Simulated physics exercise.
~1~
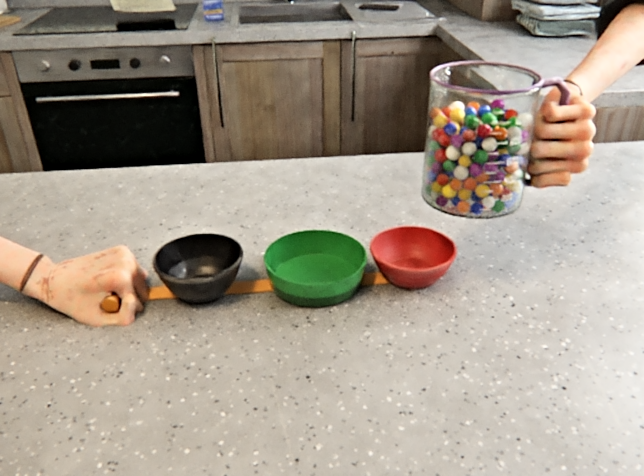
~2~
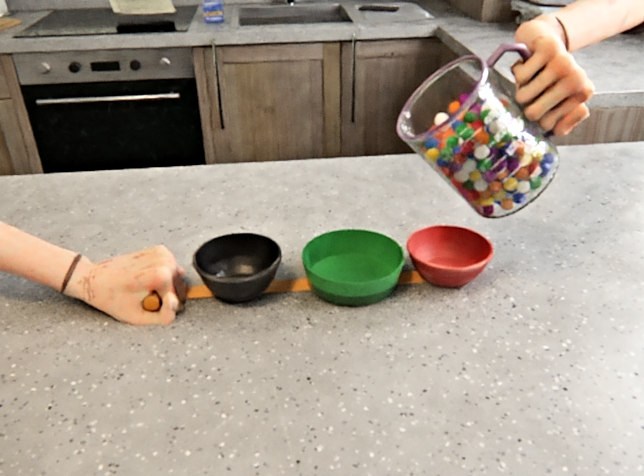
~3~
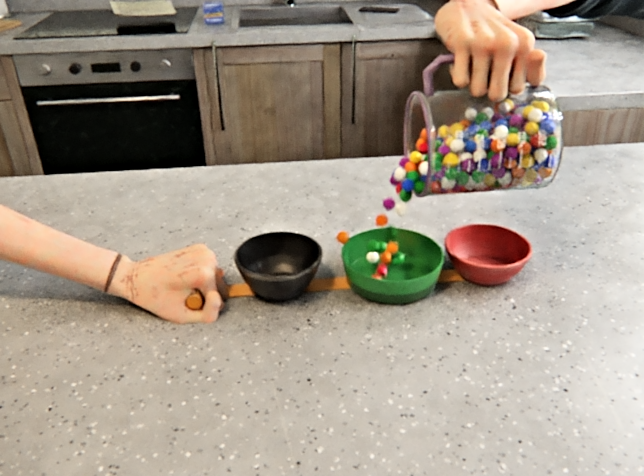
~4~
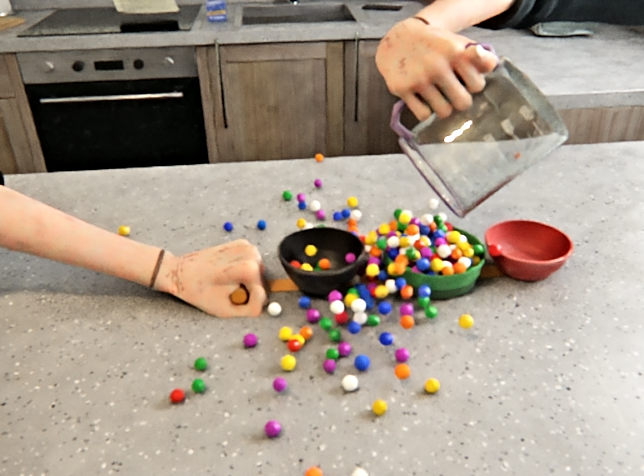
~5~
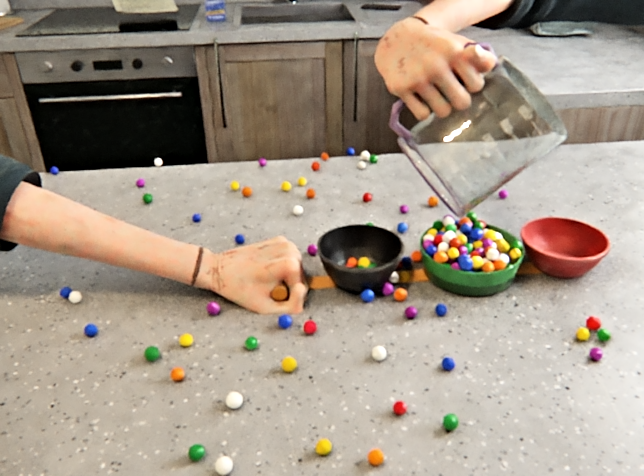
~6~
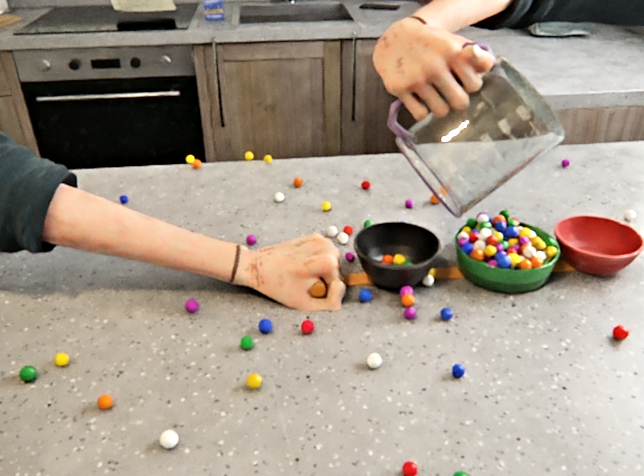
Colorful marbles poured from a clear jug as one hand tipped it over and another slid three joined bowls rightward, filling the green one and dropping a few into the black, while many scattered across the counter and the red stayed empty.
